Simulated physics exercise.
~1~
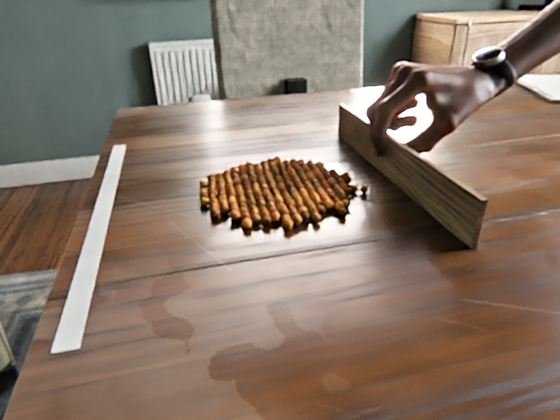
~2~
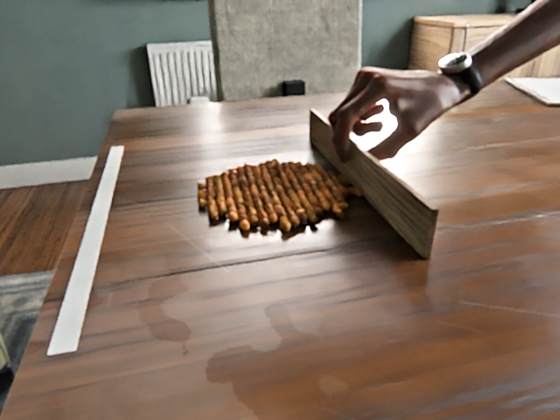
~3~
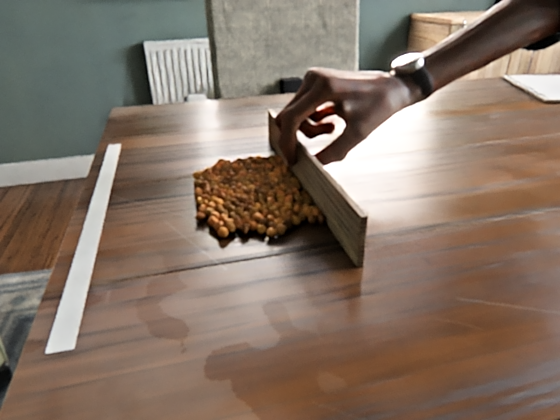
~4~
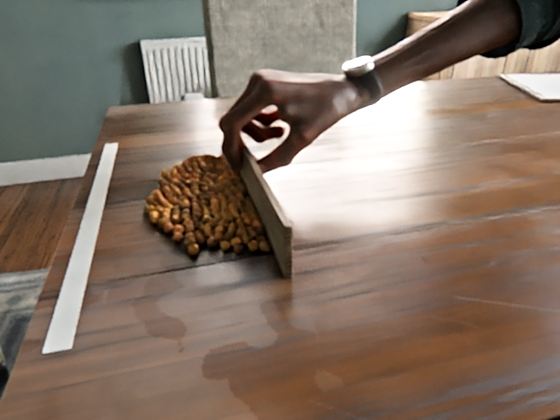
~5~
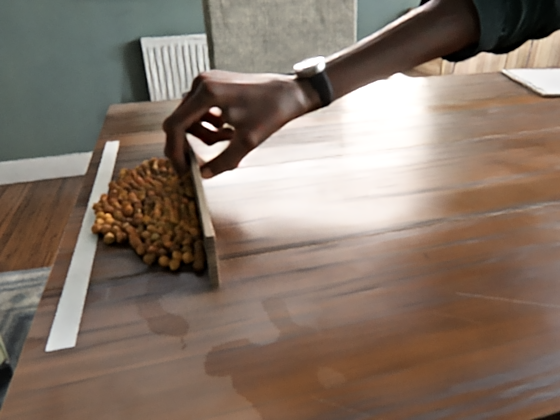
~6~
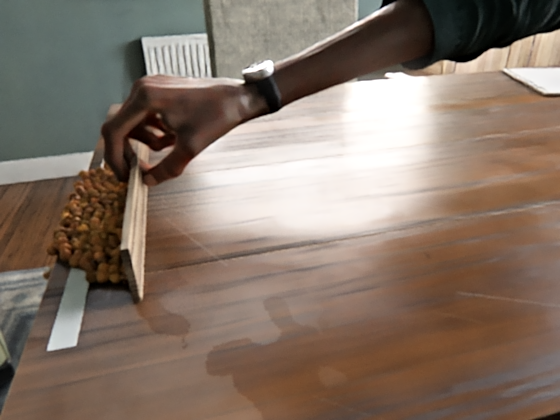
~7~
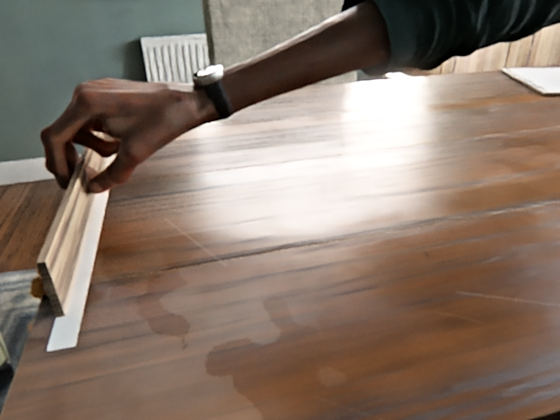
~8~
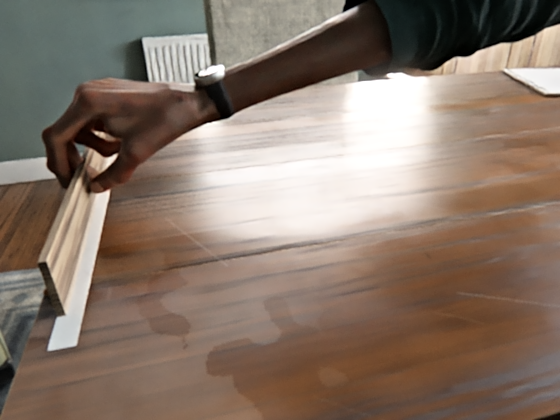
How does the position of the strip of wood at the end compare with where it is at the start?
At the start the strip stands on the right side of the table, to the right of the small bits. By the end it is at the white tape beside the table's left edge.
A hand with a dark-strapped watch holds a strip of wood upright on a glossy brown table, seen from above one side in a slightly swaying view. To its left lies a patch of small orange-brown bits, with a line of white tape near the table's left edge and a green wall, radiator and grey chair behind. The hand slides the strip left until it meets the bits, which bunch into a heap and move ahead of it. The heap crosses the tape and most of it drops over the edge. The strip stops at the tape, and the hand stays there holding it.
